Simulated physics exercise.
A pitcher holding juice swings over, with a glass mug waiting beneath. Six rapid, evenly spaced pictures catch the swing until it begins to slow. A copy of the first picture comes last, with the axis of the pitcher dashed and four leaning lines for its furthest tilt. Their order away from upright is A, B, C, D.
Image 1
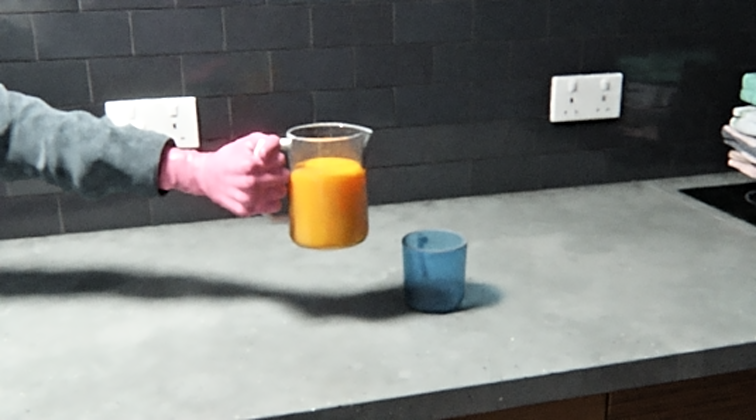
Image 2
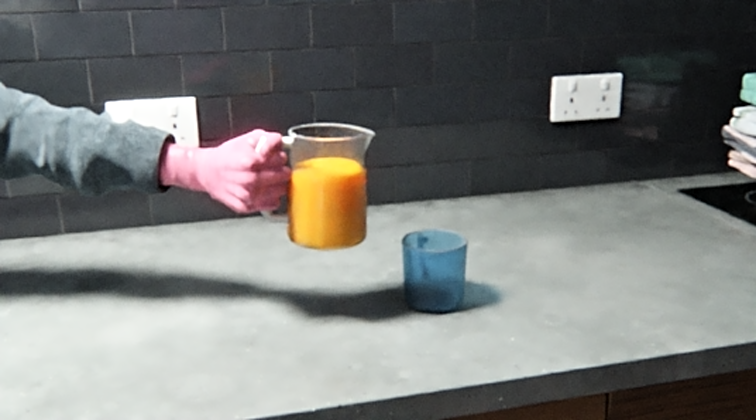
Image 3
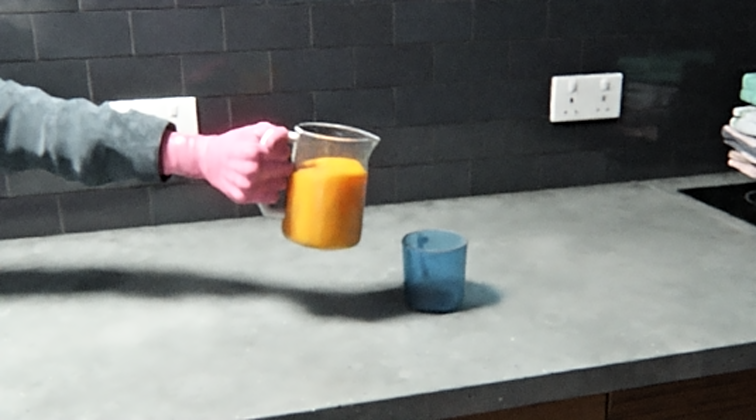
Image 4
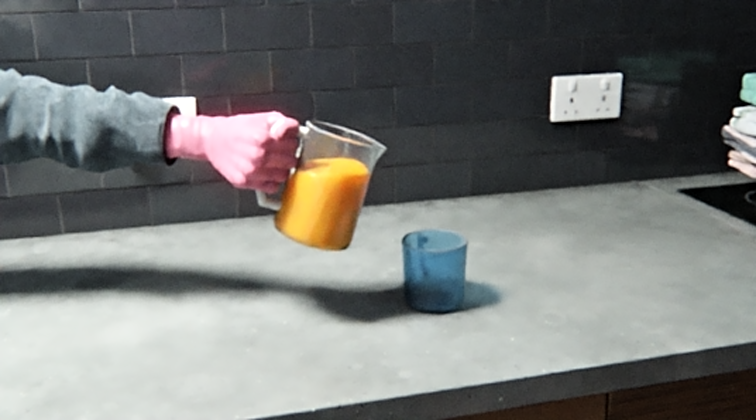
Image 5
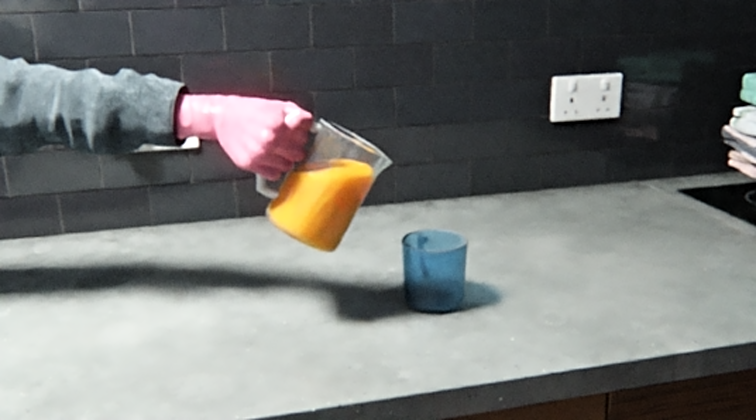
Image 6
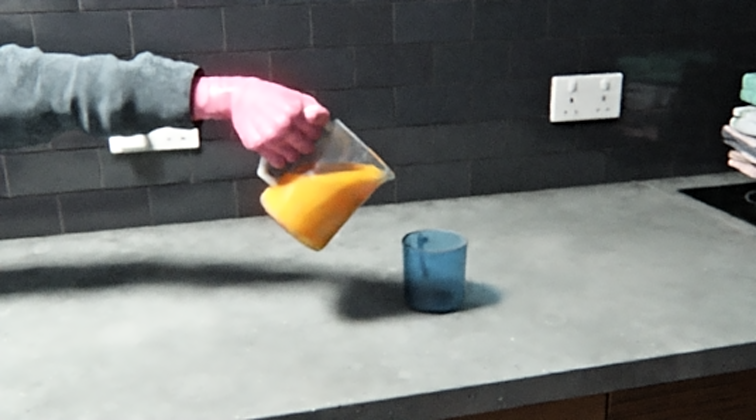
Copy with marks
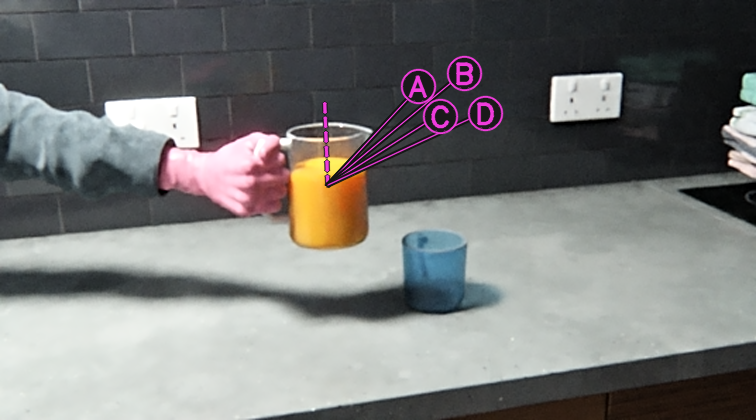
A pink-gloved hand tilts a clear pitcher of orange juice rightward above a blue glass.
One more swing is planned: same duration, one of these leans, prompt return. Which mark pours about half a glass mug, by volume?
Best: D.
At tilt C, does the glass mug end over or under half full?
Under.
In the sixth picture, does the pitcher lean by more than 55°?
No.
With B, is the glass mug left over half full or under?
Under half.
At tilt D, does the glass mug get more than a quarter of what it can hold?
Yes.
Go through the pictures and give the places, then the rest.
In the first frame, upright, lip at (370, 131); rim of the glass mug round (435, 239); nothing has left yet.
In the second frame, tipped about 2°, lip at (372, 133); nothing has left yet.
In the third frame, tipped about 9°, lip at (377, 138); nothing has left yet.
In the fourth frame, tipped about 20°, lip at (384, 148); nothing has left yet.
In the fifth frame, tipped about 32°, lip at (390, 161); nothing has left yet.
In the sixth frame, tipped about 46°, lip at (393, 175); nothing has left yet.
In magenta, A at (407, 99); B at (450, 83); C at (424, 123); D at (469, 119).
Choosing A, the glass mug ends with about 3 % of what it can hold.
Choosing B, the glass mug ends with about 13 % of what it can hold.
Choosing C, the glass mug ends with about 28 % of what it can hold.
Choosing D, the glass mug ends with about 50 % of what it can hold.
